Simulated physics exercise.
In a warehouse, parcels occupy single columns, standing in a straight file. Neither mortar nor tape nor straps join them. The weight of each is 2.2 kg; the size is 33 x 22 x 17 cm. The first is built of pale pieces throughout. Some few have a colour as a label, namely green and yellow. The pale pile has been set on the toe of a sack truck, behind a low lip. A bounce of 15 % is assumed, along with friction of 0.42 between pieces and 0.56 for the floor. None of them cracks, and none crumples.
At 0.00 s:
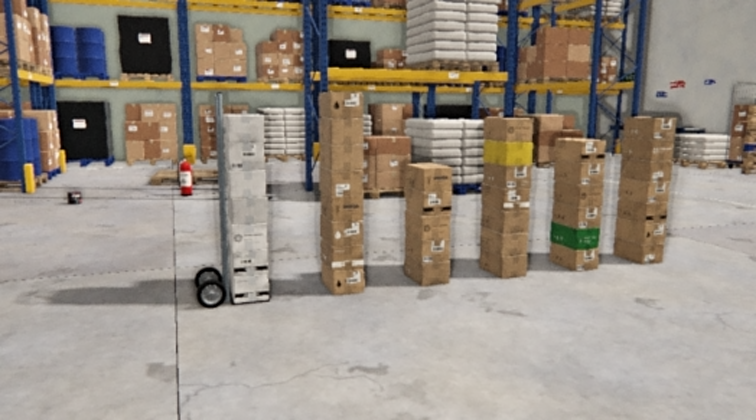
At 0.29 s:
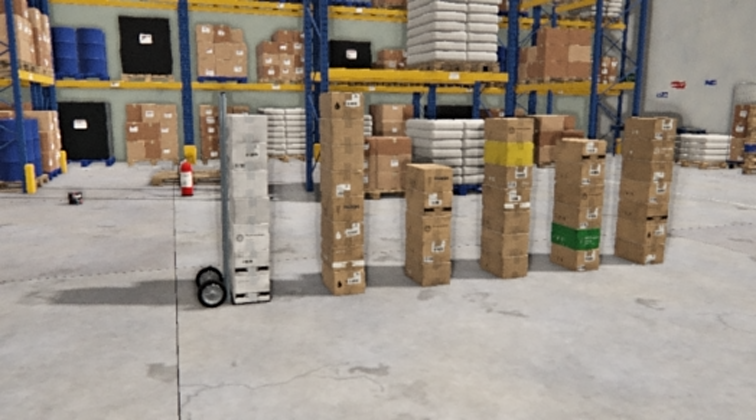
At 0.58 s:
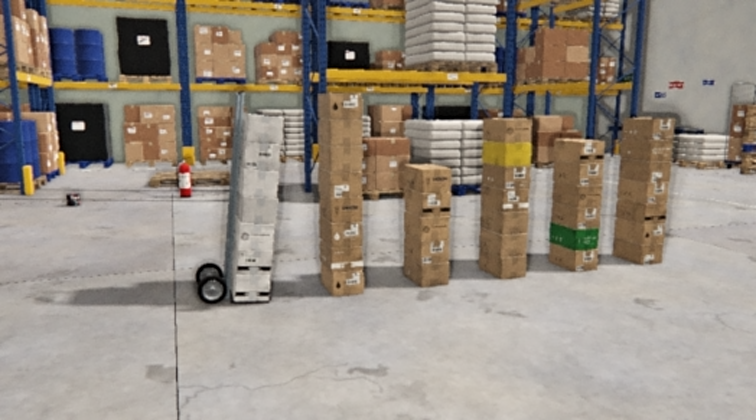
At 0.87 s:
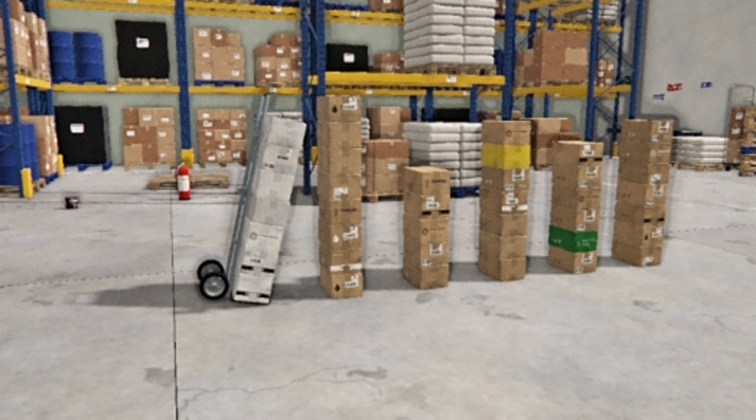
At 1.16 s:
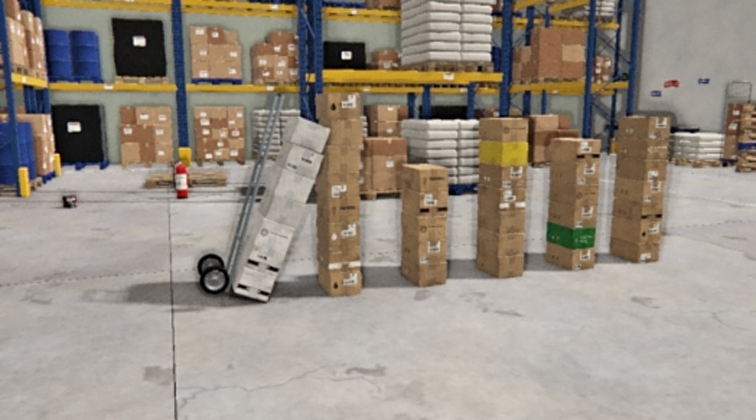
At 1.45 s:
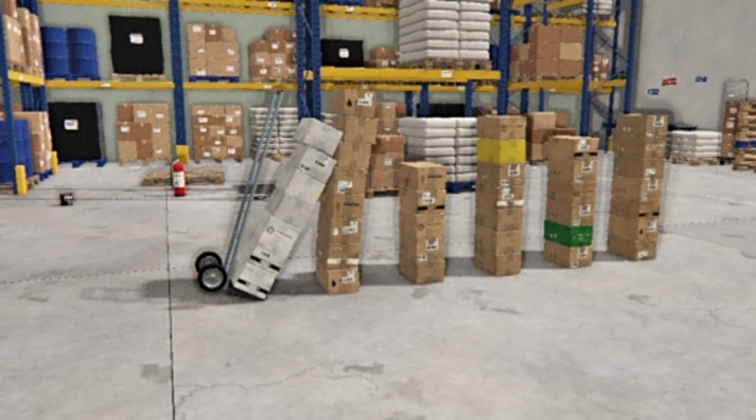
In a warehouse with a concrete floor and loaded racks behind, seen from the front by a nearly still camera, a column of pale boxes stands at left on a two-wheeled hand truck. Five brown cardboard stacks line up to its right, one with a yellow box, another with a green one. The truck and pale column tilt rightward until the column presses the nearest brown stack, which begins leaning right.
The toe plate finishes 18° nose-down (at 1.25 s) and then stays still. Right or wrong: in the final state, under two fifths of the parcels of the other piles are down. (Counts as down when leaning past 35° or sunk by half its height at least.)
Wrong; more than two fifths are down.
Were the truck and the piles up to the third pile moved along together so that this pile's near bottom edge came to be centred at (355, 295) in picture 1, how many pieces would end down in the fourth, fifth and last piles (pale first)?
Pile by pile, you'd see fourth at 0, fifth at 0 and last at 0 down.
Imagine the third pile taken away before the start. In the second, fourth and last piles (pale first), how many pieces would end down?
Down count - second 7, fourth 6, last 7.
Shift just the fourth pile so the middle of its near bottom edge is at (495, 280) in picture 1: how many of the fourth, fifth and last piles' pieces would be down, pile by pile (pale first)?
Fourth 5; fifth 6; last 6.
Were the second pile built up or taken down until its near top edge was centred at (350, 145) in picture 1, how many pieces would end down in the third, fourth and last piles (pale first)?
Counts down - third: 5; fourth: 7; last: 7.
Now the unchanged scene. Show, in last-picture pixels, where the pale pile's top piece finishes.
Look for the top piece around pixel (419, 218).
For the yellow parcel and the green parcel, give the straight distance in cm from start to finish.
The yellow one ends 140 cm from its start and the green one 30 cm.
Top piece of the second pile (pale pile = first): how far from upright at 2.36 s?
I'd put it close to 60° from upright.
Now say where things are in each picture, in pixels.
In the first frame (each place is the centre of the face we see best), truck frame (221, 138) 0° forward; yellow parcel (520, 154); green parcel (563, 236); the others all in place.
In the second frame, truck frame (224, 138) 1° forward; yellow parcel (520, 154).
In the third frame, truck frame (239, 135) 6° forward, top of the pale pile leaning 6°; yellow parcel (519, 155); the others all in place.
In the fourth frame, truck frame (260, 136) 13° forward, top of the pale pile leaning 13°; yellow parcel (517, 157); the others all in place.
In the fifth frame, truck frame (272, 134) 18° forward, top of the pale pile leaning 22°; yellow parcel (515, 154); one has shifted.
In the sixth frame, truck frame (270, 132) 18° forward, top of the pale pile leaning 26°; yellow parcel (513, 152); green parcel (556, 233); steepest lean 6°, the parcel at (361, 130); 7 have shifted.
By 1.90 s, 7 of the pale pile down; 1 of the 33 other parcels down.
By 2.36 s, 7 of the pale pile down; 7 of the 33 other parcels down; yellow parcel moved 11 cm.
By 3.10 s, 7 of the pale pile down; 18 of the 33 other parcels down; yellow parcel tilted 33°, 23 cm lower; green parcel tilted 23°.
By 3.82 s, 7 of the pale pile down; 29 of the 33 other parcels down; green parcel tilted 46°, 11 cm lower; yellow parcel tilted 37°, 46 cm lower.
When it is over (4.9 s), 7 of the pale pile down; 29 of the 33 other parcels down; green parcel tilted 46°, 11 cm lower; yellow parcel tilted 43°, 56 cm lower. That is 88 per cent. In pixels of the last frame, middles, green parcel near (602, 244), yellow parcel near (628, 215).
